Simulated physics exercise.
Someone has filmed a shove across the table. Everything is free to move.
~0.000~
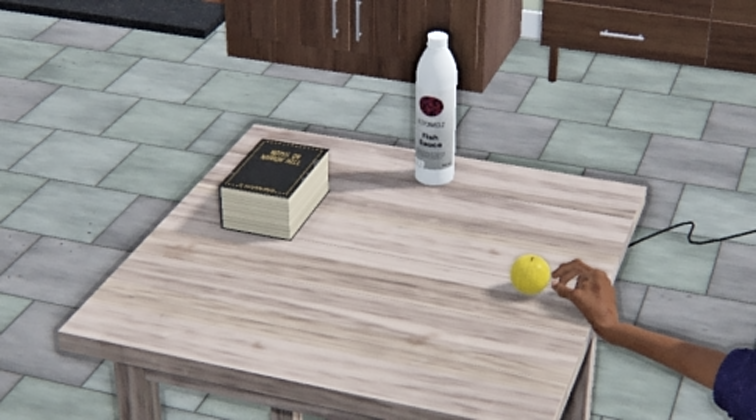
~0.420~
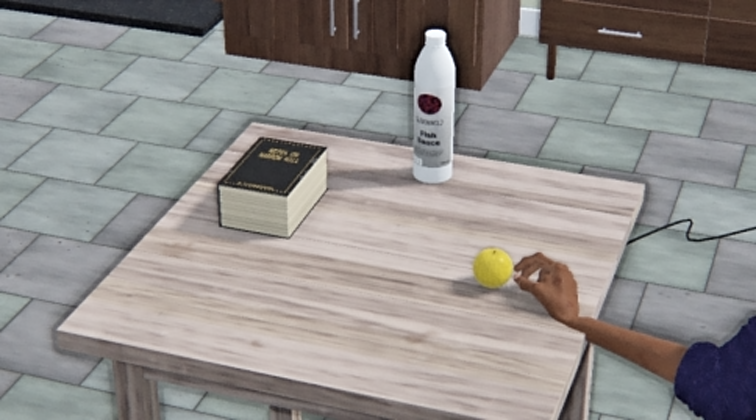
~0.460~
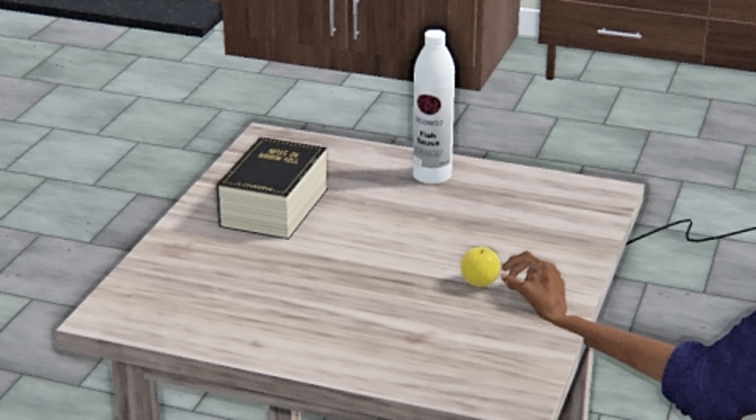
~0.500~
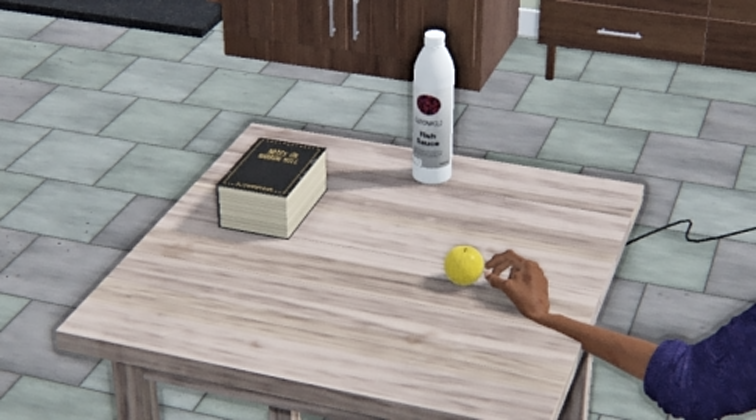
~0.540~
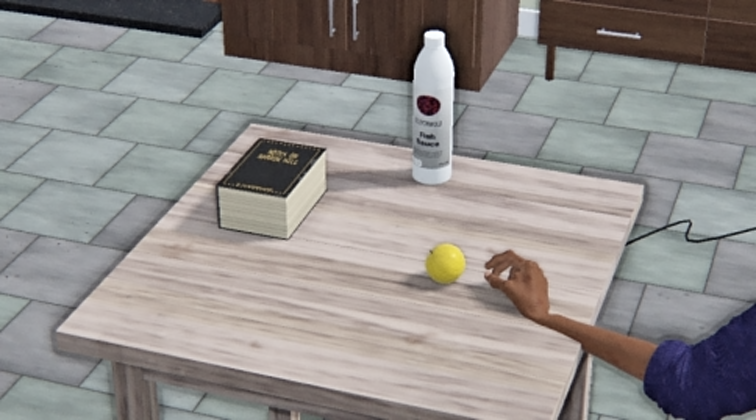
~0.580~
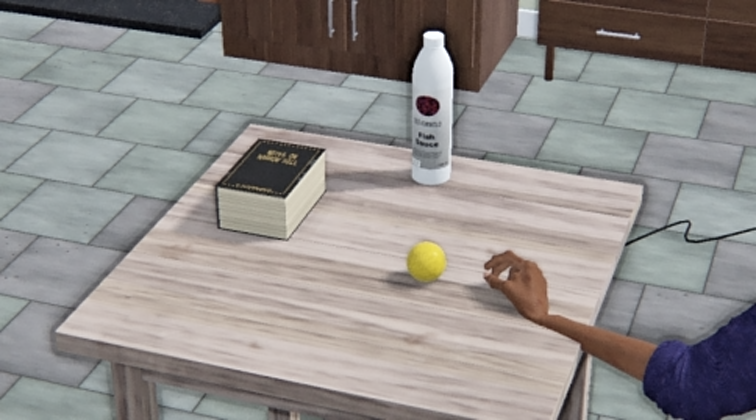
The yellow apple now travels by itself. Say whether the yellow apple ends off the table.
The yellow apple falls off the table.
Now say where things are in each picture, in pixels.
In the first frame, under the hand; yellow apple (530, 274).
In the second frame, under the hand; yellow apple (493, 268).
In the third frame, under the hand; yellow apple (481, 267).
In the fourth frame, yellow apple (464, 265).
In the fifth frame, yellow apple (445, 264) shifted a little.
In the sixth frame, yellow apple (426, 262) shifted about its own width.
After 1.08 s, yellow apple shifted well along near (214, 237).
After 1.48 s, yellow apple now off the table.
In the end (1.9 s), off the table, yellow apple.
